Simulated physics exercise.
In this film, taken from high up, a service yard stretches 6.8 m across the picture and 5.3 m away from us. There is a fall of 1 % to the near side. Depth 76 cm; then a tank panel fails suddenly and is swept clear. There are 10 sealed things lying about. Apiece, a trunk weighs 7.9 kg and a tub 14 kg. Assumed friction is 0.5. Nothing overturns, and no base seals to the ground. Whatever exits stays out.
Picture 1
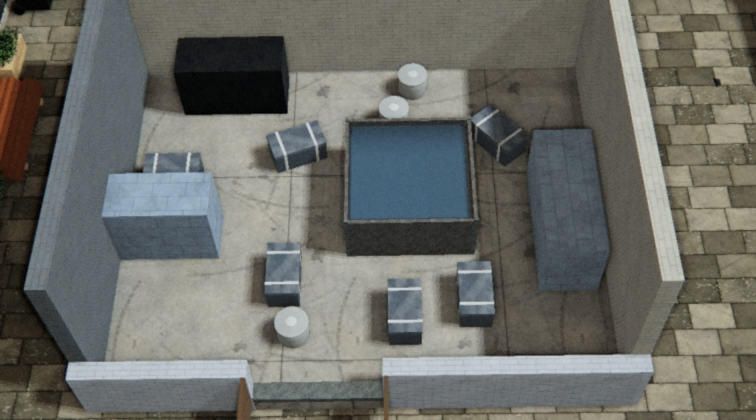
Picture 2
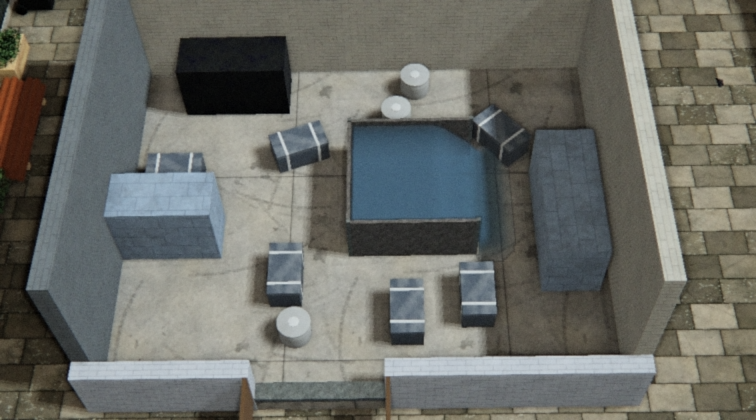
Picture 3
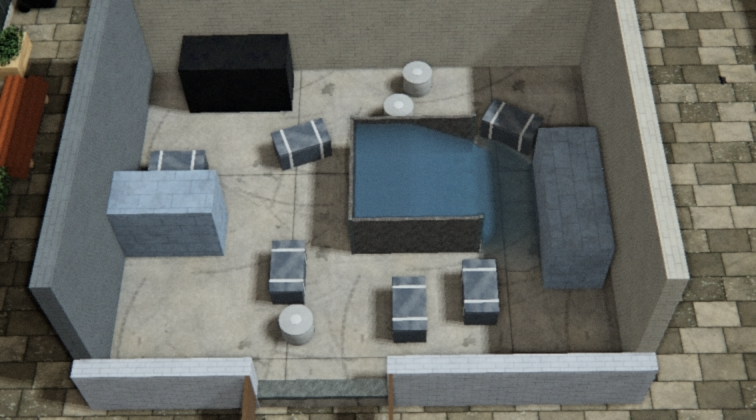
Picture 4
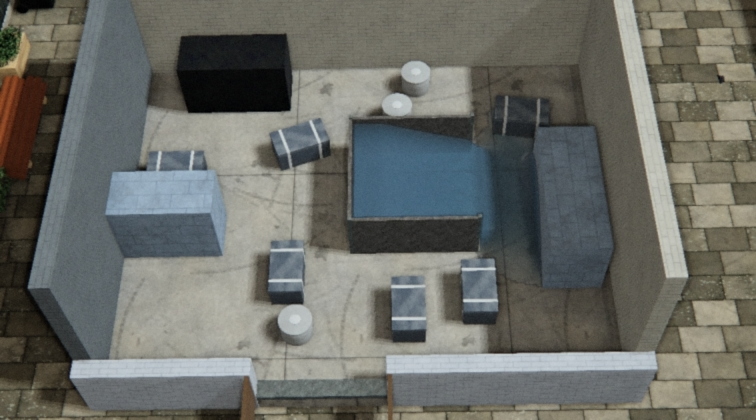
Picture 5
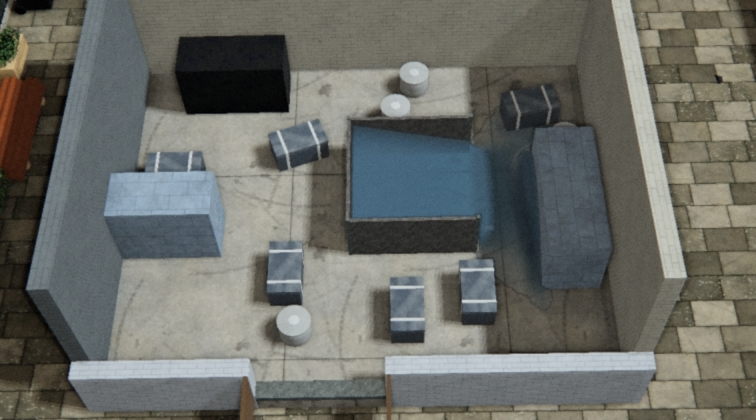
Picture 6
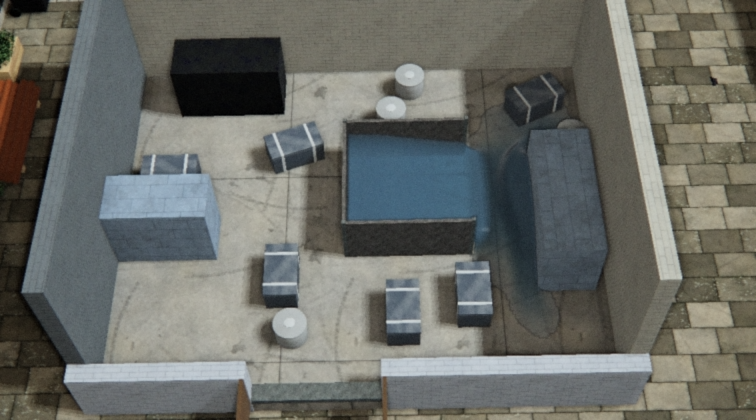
Water pours from the tank's open right side, pushing a strapped trunk toward the back right corner.
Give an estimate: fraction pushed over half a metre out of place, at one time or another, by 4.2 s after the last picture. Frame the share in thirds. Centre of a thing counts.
It is a high share, two thirds or above that.
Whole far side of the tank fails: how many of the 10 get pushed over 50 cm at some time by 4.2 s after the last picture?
Then 5.
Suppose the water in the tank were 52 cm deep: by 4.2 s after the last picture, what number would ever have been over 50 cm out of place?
It would come to 4 of them.
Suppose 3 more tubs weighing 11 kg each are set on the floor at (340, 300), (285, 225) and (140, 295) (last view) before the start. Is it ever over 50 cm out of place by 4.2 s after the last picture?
Order as listed: Inside half a metre / inside half a metre / inside half a metre.
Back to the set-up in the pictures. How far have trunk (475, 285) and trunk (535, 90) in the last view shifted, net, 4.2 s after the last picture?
Taking them in turn, I get 100 cm for the first and 300 cm for the second.
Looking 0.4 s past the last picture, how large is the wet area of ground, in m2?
Roughly 9.0 m2.
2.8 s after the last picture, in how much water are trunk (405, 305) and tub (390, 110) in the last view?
About 2 and 6 cm.
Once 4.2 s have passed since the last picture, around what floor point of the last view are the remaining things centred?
Mean position: Approximately (312, 206).
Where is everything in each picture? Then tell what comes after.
The first frame shows a trunk at (499, 127), on the bottom; a tub is out of sight; water covers 2.9 m2; 0 of 10 have shifted.
The second frame shows a trunk at (501, 127), on the bottom; a tub is out of sight; 3.9 m2 under water; 0 of 10 have shifted.
The third frame shows a trunk at (513, 119) rests on the ground, 17 cm from its start; a tub is out of sight; 4.7 m2 under water; 1 of 10 have shifted.
The fourth frame shows a trunk at (522, 109) rests on the ground, 42 cm from its start; a tub is out of sight; water covers 5.2 m2; 1 of 10 have shifted.
The fifth frame shows a trunk at (531, 99) rests on the ground, 68 cm from its start; a tub at (566, 134), on the bottom, 22 cm from its start; 5.8 m2 under water; 2 of 10 have shifted.
The sixth frame shows a trunk at (535, 91), on the bottom, 93 cm from its start; a tub at (572, 131), on the bottom, 42 cm from its start; water covers 6.7 m2; 2 of 10 have shifted.
Then, 0.4 s after the last picture 2 of 10 are over 50 cm from their spots; 1 afloat.
Then, 1.5 s after the last picture 3 of 10 are over 50 cm from their spots; 2 afloat.
Then, 2.8 s after the last picture 4 of 10 are over 50 cm from their spots; 2 afloat.
Then, 4.2 s after the last picture 8 of 10 are over 50 cm from their spots, and 9 have been at some point; 5 afloat.
